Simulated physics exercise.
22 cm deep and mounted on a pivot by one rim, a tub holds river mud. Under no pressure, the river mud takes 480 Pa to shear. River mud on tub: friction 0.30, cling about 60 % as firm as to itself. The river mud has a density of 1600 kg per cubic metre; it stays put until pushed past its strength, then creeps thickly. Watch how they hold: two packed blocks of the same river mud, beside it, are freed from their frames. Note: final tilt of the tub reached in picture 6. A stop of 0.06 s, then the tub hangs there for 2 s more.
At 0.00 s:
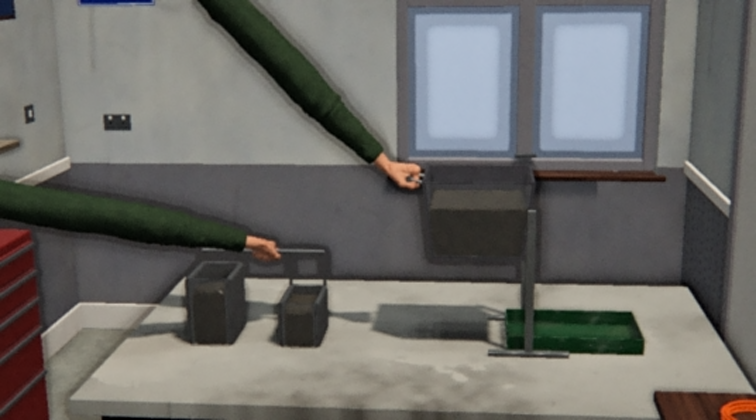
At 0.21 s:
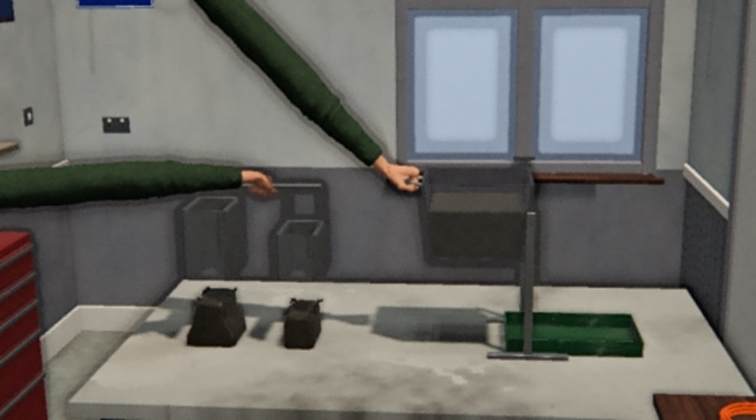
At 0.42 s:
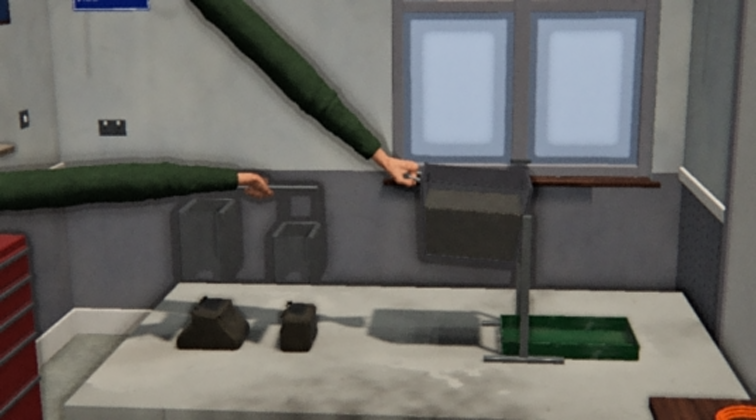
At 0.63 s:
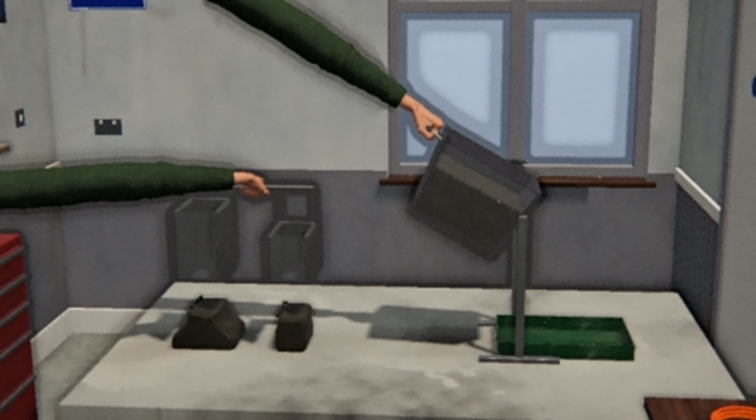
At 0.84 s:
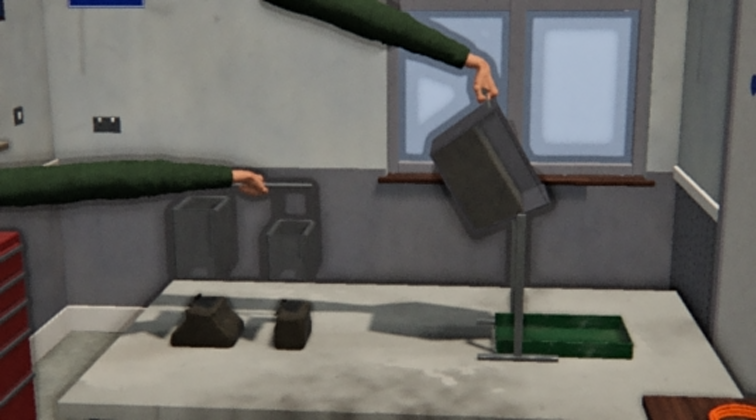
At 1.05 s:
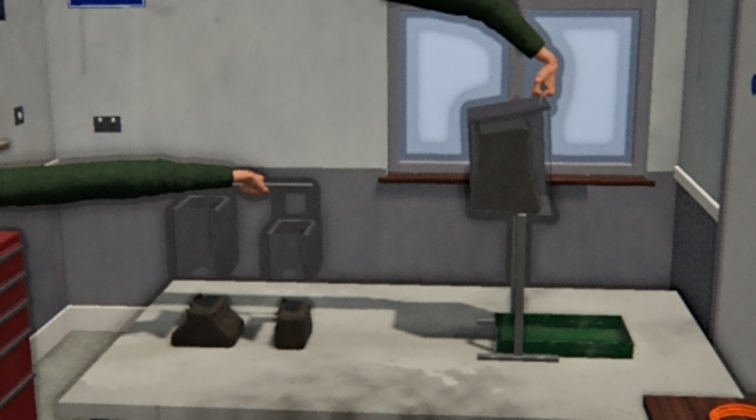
Two dark mud blocks slump as their holders lift, then a hand tilts the tub steeply.
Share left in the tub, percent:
43 %.
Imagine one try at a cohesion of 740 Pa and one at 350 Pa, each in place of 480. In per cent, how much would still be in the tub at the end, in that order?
Going in order, it's 50 % and then 35 %.
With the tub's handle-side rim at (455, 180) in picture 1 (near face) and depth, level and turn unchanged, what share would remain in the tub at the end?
65 %.
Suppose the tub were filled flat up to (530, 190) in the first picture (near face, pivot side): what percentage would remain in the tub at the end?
That works out near 30 %.
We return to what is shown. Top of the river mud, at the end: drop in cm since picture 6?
Roughly 16 cm.
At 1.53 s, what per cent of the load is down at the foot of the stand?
Near 30 %.
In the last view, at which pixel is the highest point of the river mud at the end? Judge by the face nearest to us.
Roughly at pixel (495, 182).
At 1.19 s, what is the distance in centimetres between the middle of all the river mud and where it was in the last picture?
Roughly 7 cm.
After 1.19 s, the tub is at 87 degrees and holds 89 %.
After 1.36 s, the tub is at 87 degrees and holds 52 %.
After 1.53 s, the tub is at 87 degrees and holds 43 %.
After 1.70 s, the tub is at 87 degrees and holds 43 %.
After 3.05 s, the tub is at 87 degrees and holds 43 %.
